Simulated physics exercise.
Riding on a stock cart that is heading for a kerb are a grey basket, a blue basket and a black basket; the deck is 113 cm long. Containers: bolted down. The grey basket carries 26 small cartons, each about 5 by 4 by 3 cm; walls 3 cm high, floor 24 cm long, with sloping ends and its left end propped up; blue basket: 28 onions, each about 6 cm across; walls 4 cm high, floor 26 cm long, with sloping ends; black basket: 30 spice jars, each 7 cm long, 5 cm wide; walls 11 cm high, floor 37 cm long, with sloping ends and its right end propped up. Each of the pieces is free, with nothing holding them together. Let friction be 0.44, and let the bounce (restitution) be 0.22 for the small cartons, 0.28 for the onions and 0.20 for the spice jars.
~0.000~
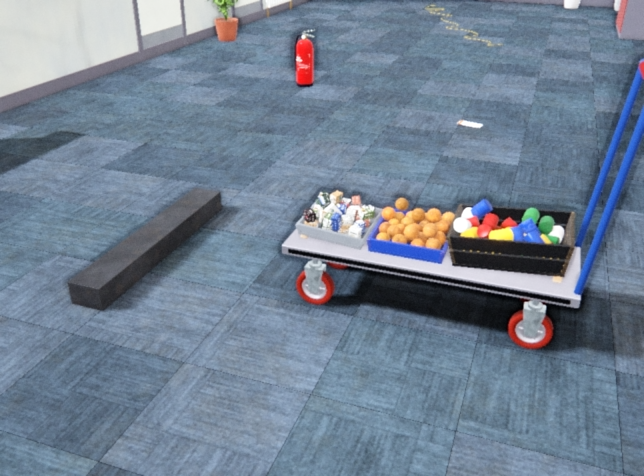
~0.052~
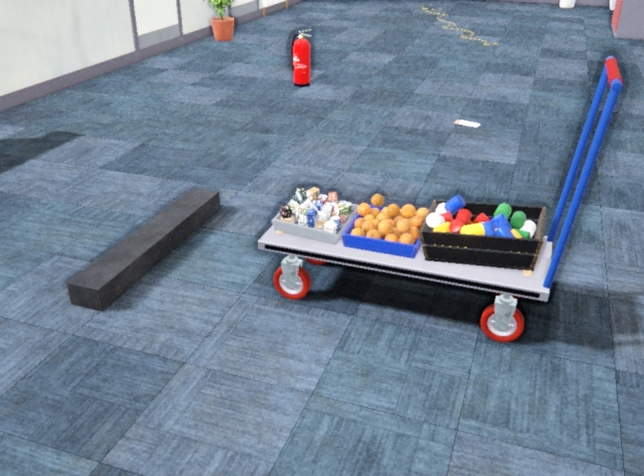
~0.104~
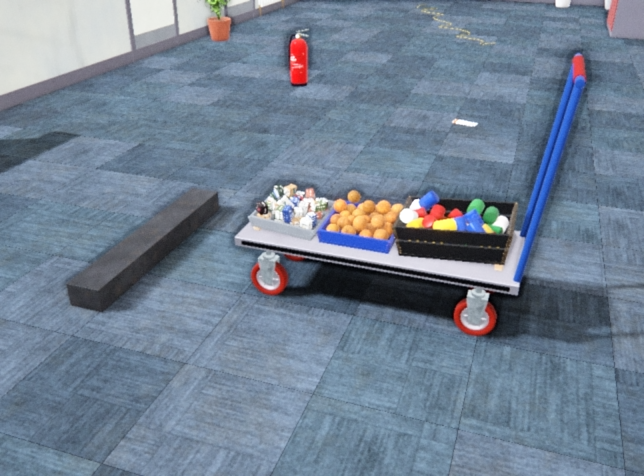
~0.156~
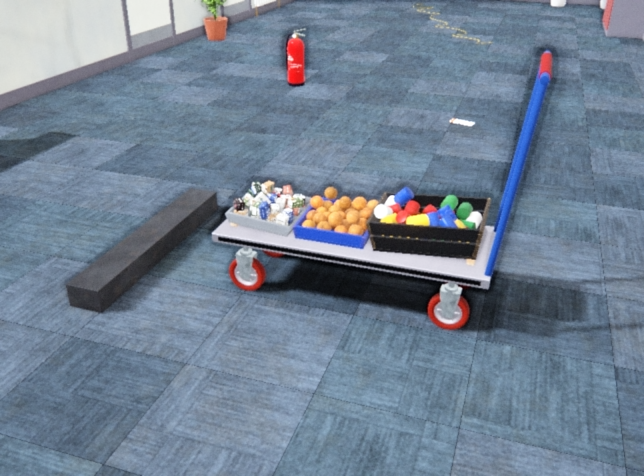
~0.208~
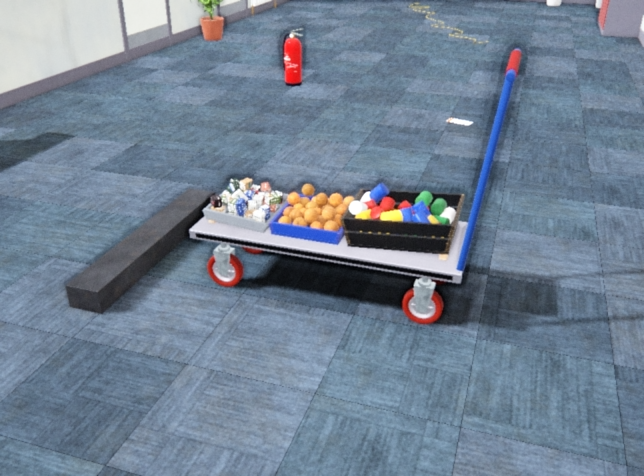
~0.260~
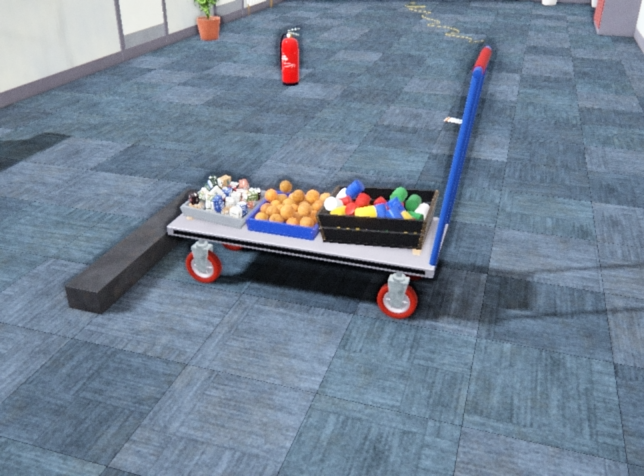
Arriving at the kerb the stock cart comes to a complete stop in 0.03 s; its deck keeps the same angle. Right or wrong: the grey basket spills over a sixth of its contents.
Right, over a sixth spills.
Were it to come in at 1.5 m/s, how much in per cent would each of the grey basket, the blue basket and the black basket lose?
In that case the grey basket sheds 20 per cent of its load, the blue basket 10 per cent, and the black basket 0 per cent.
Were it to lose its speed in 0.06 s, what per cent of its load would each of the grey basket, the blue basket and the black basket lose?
Then grey basket 30, blue basket 10, black basket 10 per cent.
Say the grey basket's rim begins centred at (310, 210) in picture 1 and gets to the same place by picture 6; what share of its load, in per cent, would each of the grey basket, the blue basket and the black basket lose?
Grey basket 20, blue basket 10, black basket 0 per cent.
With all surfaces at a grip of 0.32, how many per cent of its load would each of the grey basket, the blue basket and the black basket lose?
Grey basket 50, blue basket 30, black basket 0 per cent.
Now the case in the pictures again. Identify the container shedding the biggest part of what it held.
Grey basket.
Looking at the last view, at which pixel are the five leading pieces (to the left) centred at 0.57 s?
The five leading pieces sit around (131, 185).
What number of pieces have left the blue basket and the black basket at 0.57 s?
Out by then, roughly: Blue basket 4, black basket 1.
After 0.35 s, contact.
After 0.45 s, the grey basket is down by 4 of 26, the blue basket is down by 2 of 28 and the black basket has all 30.
After 0.57 s, the grey basket is down by 8 of 26, the blue basket is down by 4 of 28 and the black basket is down by 1 of 30.
After 0.80 s, the grey basket is down by 9 of 26, the blue basket is down by 5 of 28 and the black basket is down by 1 of 30.
Final count (at 1.30 s), the grey basket is down by 9 of 26, the blue basket is down by 6 of 28 and the black basket is down by 1 of 30. Asked share, 9 of 26, 35 per cent.
